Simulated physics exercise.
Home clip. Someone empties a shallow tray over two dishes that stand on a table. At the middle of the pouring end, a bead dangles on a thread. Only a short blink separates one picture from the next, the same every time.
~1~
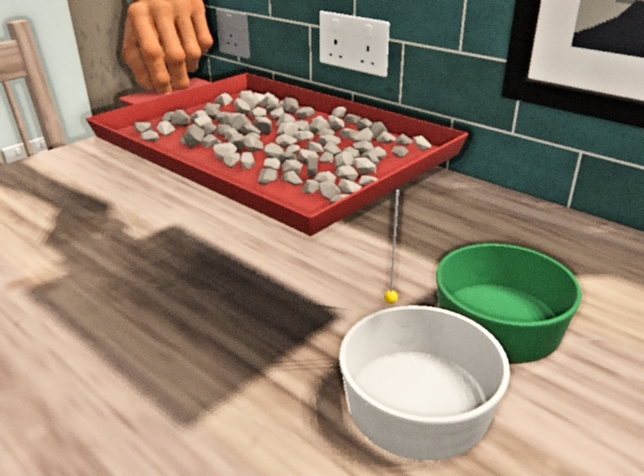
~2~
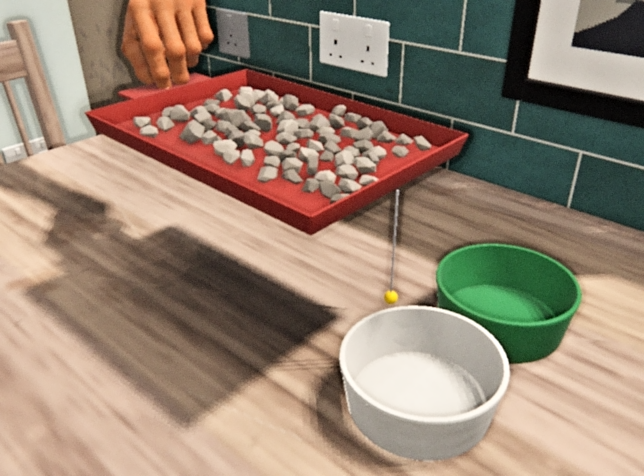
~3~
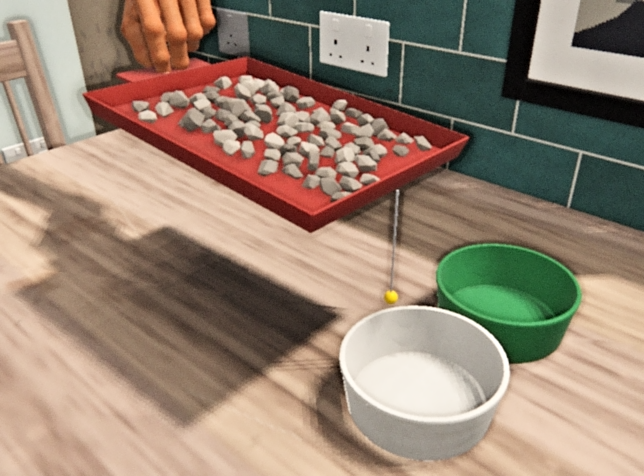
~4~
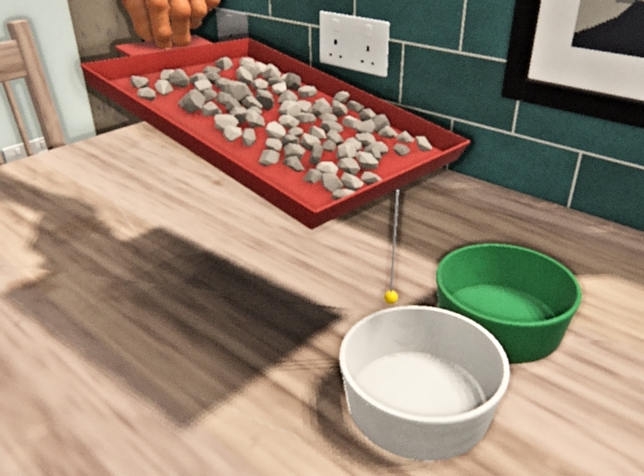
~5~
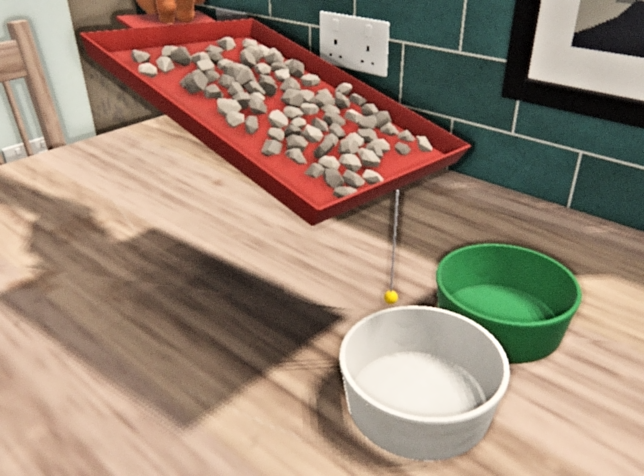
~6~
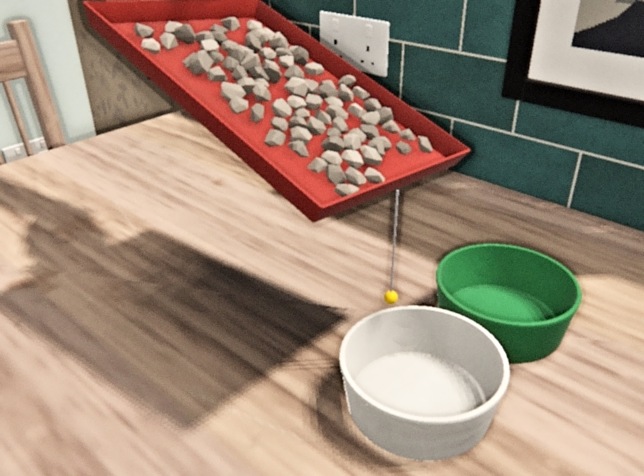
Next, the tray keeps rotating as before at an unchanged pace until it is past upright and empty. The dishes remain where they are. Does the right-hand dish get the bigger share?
The greater part will fall into the right dish.
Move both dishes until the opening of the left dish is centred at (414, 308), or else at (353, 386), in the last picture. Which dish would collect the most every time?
For the first place, the dish on the left side; for the second, the dish on the right side.
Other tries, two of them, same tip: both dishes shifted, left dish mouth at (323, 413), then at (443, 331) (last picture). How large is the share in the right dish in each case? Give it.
You'd get 50 in a hundred the first time and 30 in a hundred the second.
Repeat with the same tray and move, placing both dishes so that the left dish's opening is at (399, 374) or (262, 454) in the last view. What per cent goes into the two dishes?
Close to 90 per cent, followed by close to 10 per cent.
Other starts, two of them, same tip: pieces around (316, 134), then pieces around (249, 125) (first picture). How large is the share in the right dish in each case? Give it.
It would be about 70 per cent for the first and about 70 per cent for the second.
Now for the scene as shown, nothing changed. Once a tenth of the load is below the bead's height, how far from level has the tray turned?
75° or so.
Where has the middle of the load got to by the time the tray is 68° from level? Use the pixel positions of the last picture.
I'd mark the middle close to (437, 144).
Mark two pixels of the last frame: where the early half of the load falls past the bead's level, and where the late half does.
First around (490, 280), afterwards around (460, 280).
Shortly afterwards, tray tipped steeply; the bulk on the tray; only a few in the right dish; a little in the air.
Next, tray tipped past a quarter turn; only a few on the tray; a little in the left dish; near two thirds in the right dish; a little outside both; a little in the air.
Some moments later, tray tipped past a quarter turn; near a quarter in the left dish; near two thirds in the right dish; near a quarter outside both.
In the end, tray tipped past a quarter turn; near a quarter in the left dish; near two thirds in the right dish; near a quarter outside both.
